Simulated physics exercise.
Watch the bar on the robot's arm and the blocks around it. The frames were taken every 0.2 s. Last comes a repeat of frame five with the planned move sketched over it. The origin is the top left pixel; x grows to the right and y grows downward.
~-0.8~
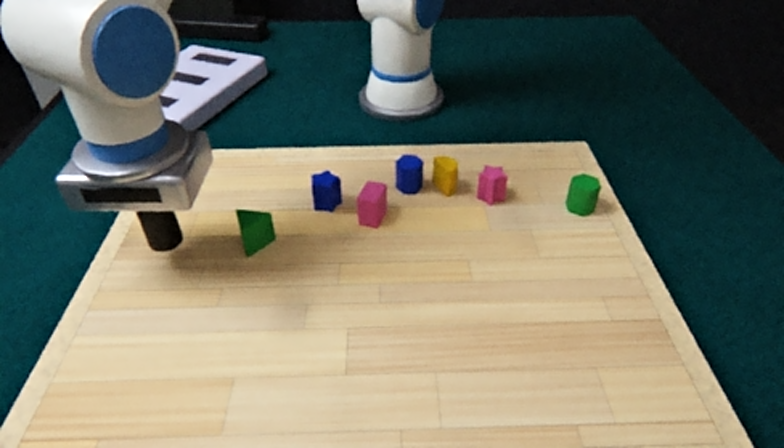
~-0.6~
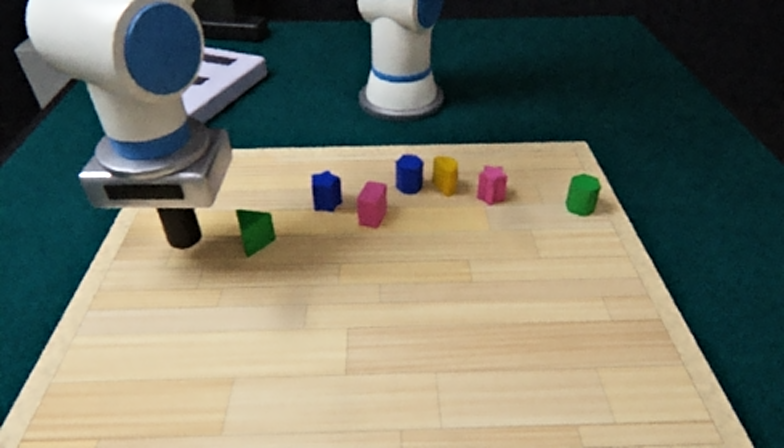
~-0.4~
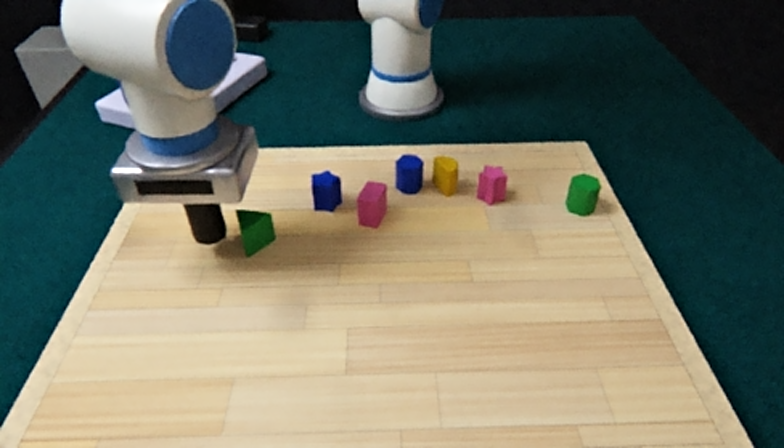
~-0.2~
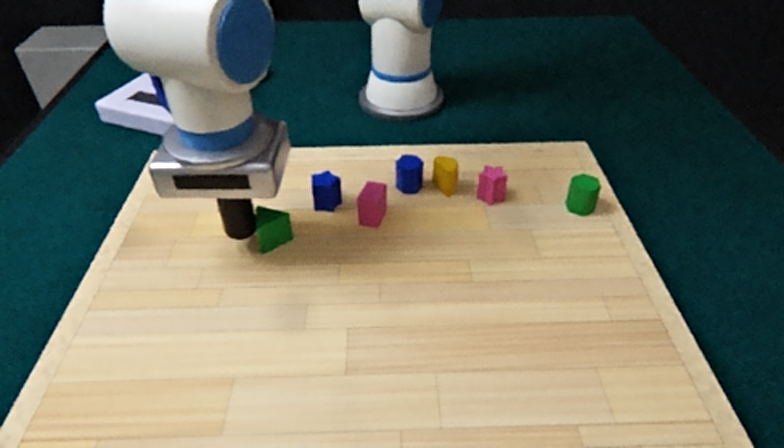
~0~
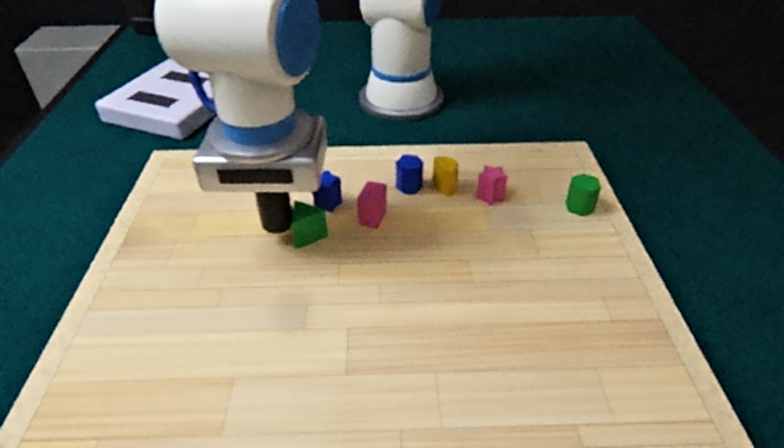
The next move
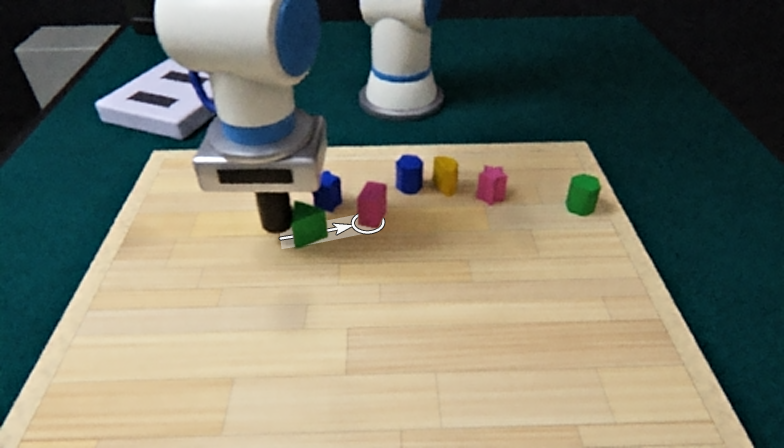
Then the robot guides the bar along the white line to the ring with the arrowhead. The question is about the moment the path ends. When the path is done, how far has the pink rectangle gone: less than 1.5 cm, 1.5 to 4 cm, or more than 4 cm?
I'd go with 1.5 to 4 cm for this block.
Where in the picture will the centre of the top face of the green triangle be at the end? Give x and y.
Pixel (387, 208).
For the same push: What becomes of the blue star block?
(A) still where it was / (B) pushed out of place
My pick is A.
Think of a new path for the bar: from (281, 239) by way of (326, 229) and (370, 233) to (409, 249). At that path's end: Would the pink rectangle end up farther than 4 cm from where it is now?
No
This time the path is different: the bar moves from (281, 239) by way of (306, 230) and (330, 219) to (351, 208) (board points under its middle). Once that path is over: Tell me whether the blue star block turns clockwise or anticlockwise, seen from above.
It makes a counterclockwise turn.
The line goes straight from (281, 239) to (368, 222).
What follows on the original path. One third of the way, bar at (309, 220); green triangle at (335, 206).
Two thirds of the way, bar at (339, 214); green triangle at (364, 205), turned 15° clockwise; pink rectangle at (380, 189), turned 30° anticlockwise.
At the end, bar at (367, 209); green triangle at (387, 208), turned 35° clockwise; blue star block unmoved; pink rectangle at (392, 188), turned 65° anticlockwise.
